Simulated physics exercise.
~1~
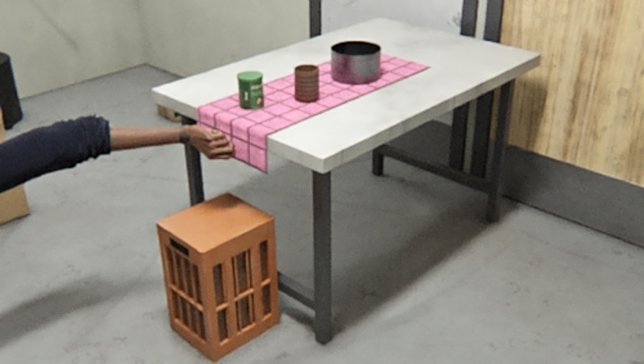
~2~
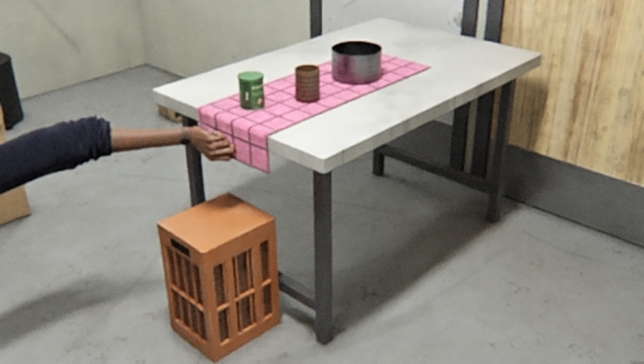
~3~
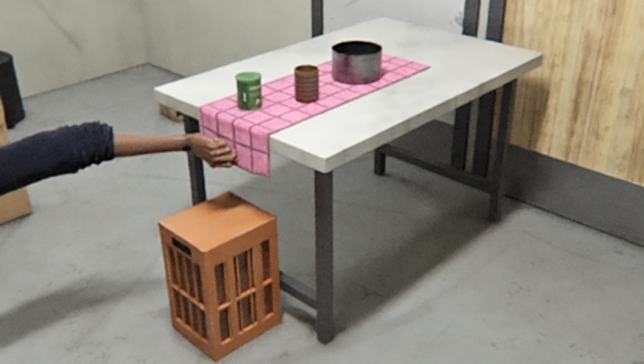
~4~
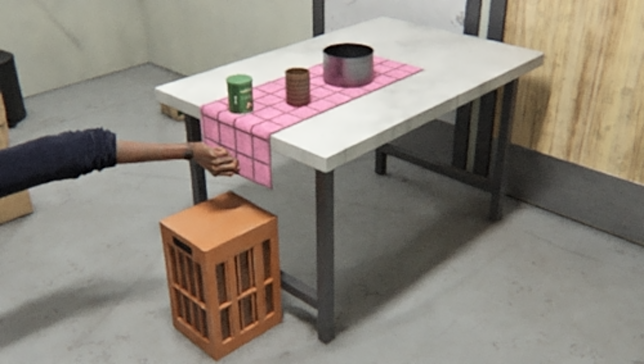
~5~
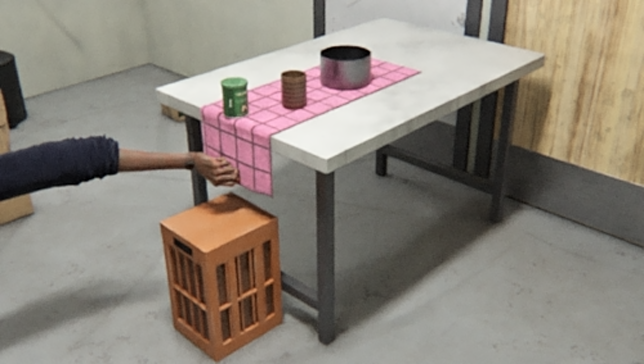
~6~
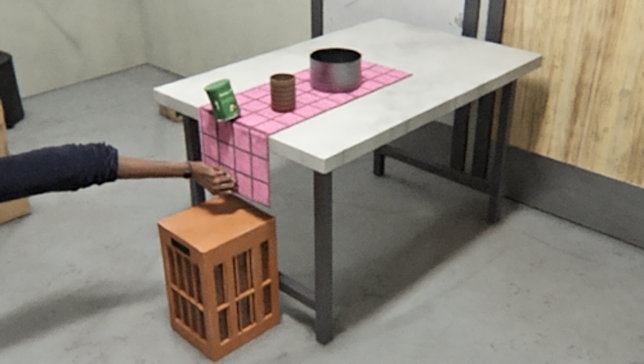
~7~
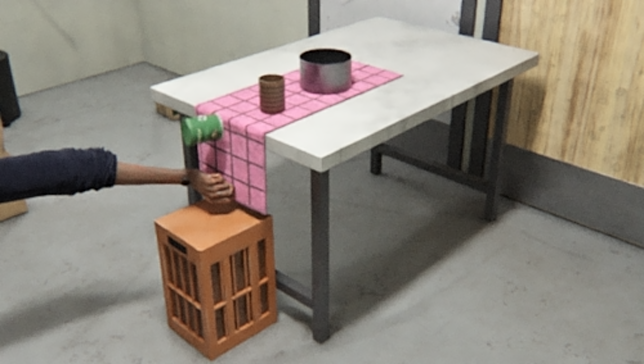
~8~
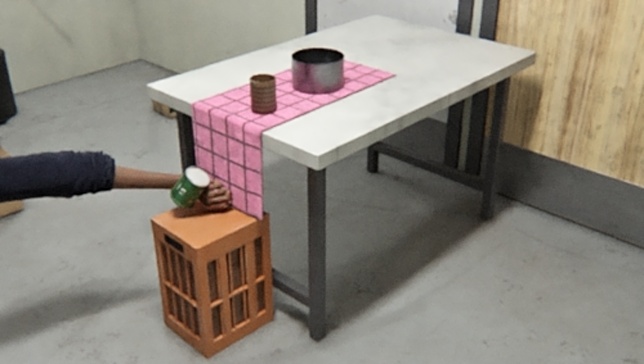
On a table, a hand pulls down a pink cloth, tipping off a green tin.
